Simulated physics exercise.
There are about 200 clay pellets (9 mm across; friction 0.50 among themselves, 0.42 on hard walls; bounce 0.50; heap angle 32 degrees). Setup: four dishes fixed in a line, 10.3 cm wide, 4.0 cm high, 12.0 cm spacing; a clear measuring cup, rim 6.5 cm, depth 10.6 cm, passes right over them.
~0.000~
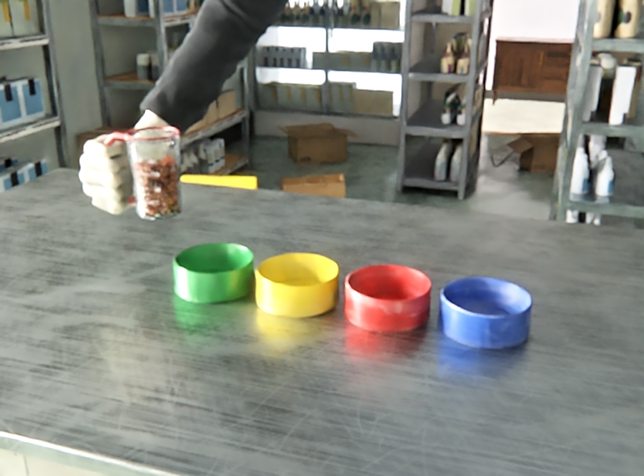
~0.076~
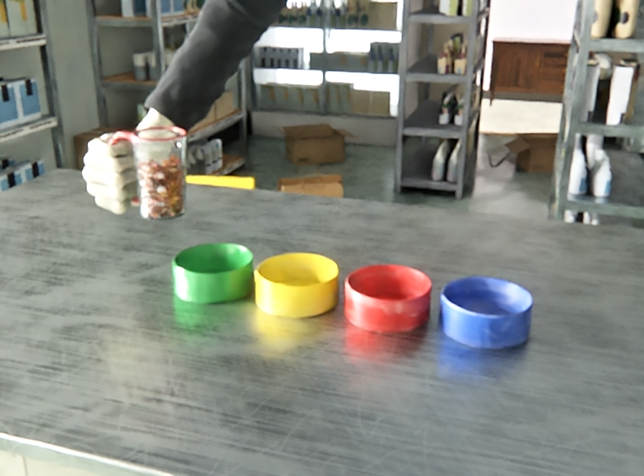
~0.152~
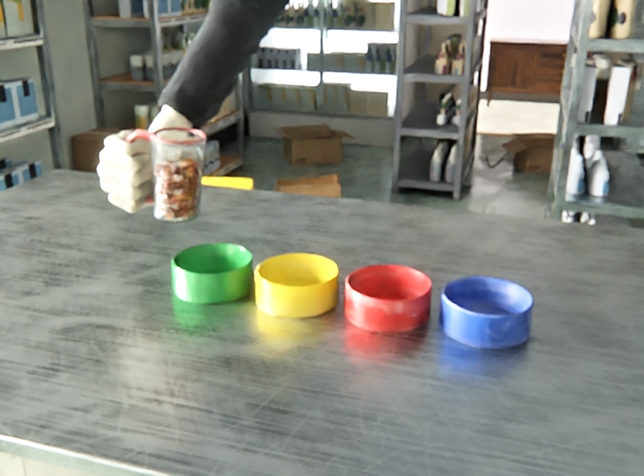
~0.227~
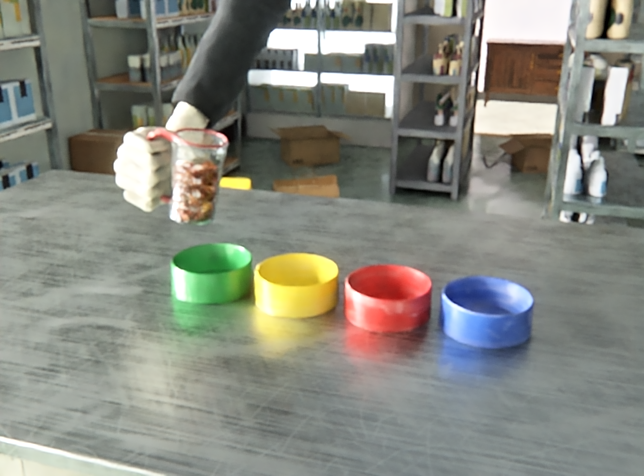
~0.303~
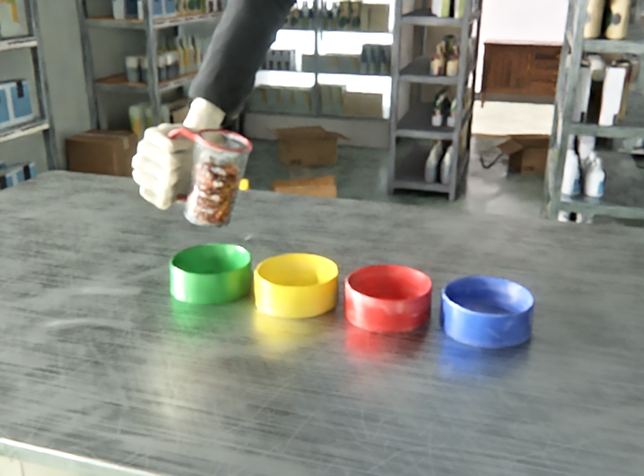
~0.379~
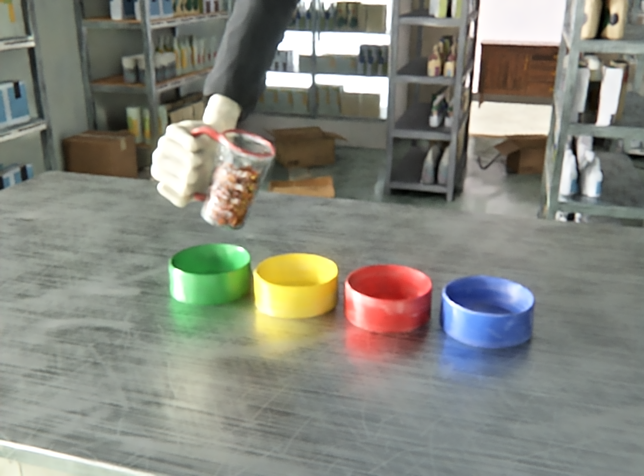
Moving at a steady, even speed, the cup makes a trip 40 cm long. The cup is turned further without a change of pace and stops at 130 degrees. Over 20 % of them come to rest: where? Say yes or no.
Red: No, blue: Yes, green: No, yellow: No, counter: No.
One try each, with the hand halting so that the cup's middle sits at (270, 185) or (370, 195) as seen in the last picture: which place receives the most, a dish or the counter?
Try 1 - yellow; try 2 - red.
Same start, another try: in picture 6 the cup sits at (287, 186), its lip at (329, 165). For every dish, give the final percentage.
Dish by dish: Red 0 percent, blue 100 percent, green 0 percent, yellow 0 percent.
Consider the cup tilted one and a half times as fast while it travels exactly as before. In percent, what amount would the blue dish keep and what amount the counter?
I'd expect blue to end at 70 and the counter at 30.
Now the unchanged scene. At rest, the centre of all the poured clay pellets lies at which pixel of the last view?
Centre at rest, approx.: (499, 314) px.
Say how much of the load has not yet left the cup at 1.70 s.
About 100 %.
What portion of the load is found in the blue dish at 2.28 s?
Close to 95 percent of the load.
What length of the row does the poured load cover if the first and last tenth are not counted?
Length: About 6 cm.
After 1.17 s, tilt 72 degrees; cup holds 100 %.
After 1.70 s, tilt 106 degrees; cup holds 100 %.
After 2.28 s, tilt 130 degrees; cup holds 0 %, blue 95 %.
At rest (2.9 s), red 0 %, blue 95 %, green 0 %, yellow 0 %, counter 5 %.
